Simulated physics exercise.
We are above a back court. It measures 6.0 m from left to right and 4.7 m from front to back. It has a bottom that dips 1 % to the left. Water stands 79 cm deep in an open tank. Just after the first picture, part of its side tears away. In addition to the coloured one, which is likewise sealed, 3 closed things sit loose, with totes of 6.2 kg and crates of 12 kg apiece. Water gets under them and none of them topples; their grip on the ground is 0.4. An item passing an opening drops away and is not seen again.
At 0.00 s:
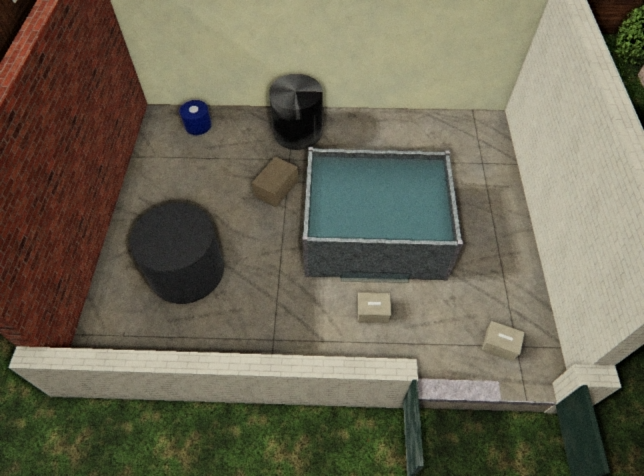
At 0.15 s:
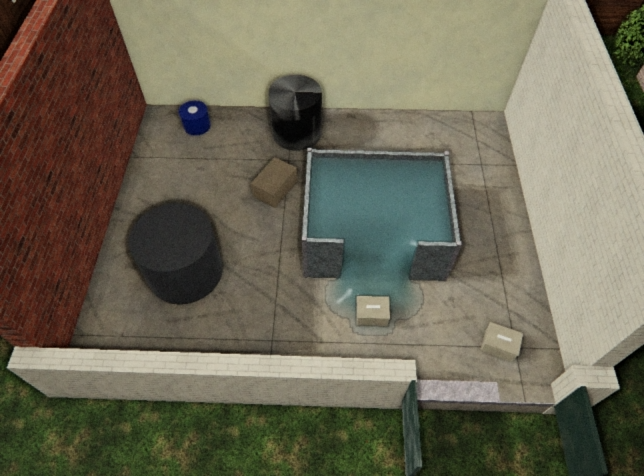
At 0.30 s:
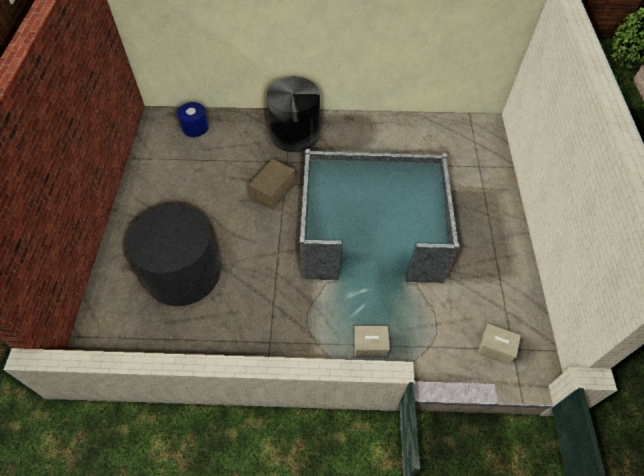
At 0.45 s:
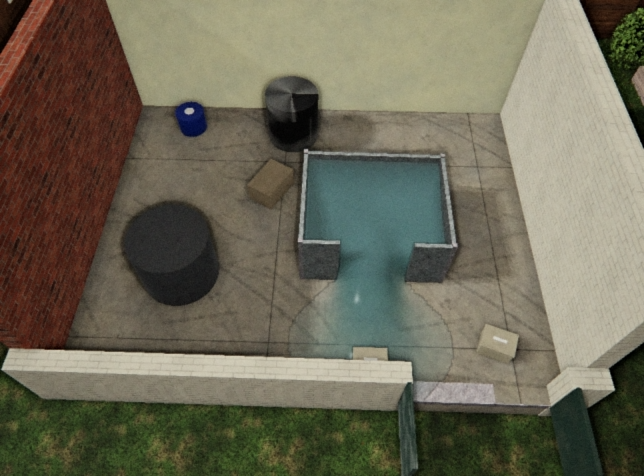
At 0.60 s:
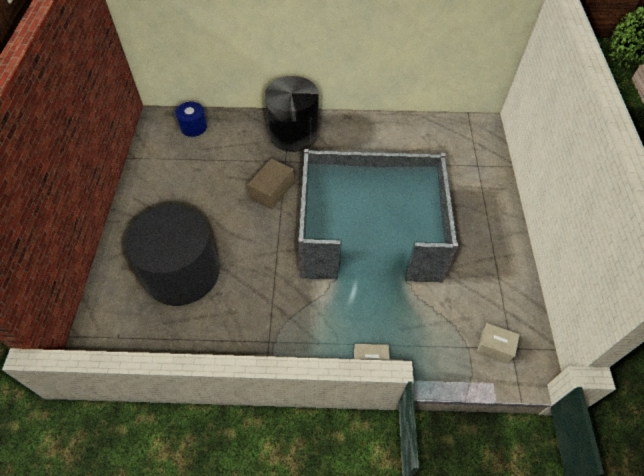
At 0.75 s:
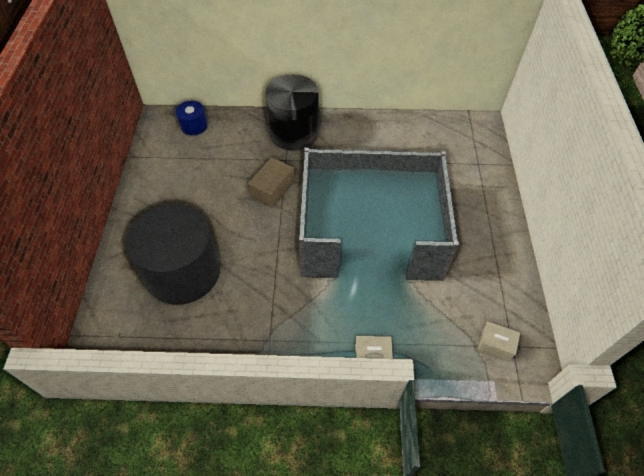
A paved back court with a red brick wall on the left and pale walls elsewhere is seen from high above, the camera drifting very slightly. A small blue tub and a glossy black cylinder stand at the back, a dark grey cylinder left, a brown box and two pale boxes around a water-filled tank. The tank's front tears open, water spreads, and the nearer pale box slides frontward, then edges back slightly.
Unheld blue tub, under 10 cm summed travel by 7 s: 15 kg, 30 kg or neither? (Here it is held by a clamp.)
Weight needed: 30 kg.
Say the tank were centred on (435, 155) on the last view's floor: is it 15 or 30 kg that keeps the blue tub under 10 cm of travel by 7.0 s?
Then, in short, the light one works.
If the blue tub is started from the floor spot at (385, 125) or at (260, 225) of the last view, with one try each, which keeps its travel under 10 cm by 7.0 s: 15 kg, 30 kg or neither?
Taking the two tries in order, even the light one works and even the light one works.
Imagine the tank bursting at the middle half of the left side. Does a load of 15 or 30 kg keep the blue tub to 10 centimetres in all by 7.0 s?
In that case, both fall short.
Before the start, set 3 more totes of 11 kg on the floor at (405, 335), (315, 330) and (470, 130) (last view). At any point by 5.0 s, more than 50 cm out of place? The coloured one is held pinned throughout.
Each in turn: Further than that, further than that, not that far.
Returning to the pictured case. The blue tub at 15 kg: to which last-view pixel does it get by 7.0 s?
Roughly at pixel (224, 104).
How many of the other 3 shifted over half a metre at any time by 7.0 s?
That adds up to 2.
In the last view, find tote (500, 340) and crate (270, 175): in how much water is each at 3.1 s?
First about 3 cm, second about 1 cm.
After 1.4 s the blue tub would be 0 cm from its start with 15 kg and 0 cm from its start with 30 kg; 0 cm of water round it then.
After 3.1 s the blue tub would be 0 cm from its start with 15 kg and 0 cm from its start with 30 kg; 0 cm of water round it then.
After 4.9 s the blue tub would be 6 cm from its start with 15 kg and 0 cm from its start with 30 kg; 7 cm of water round it then.
After 7.0 s the blue tub would be 54 cm from its start with 15 kg and 0 cm from its start with 30 kg; 10 cm of water round it then.
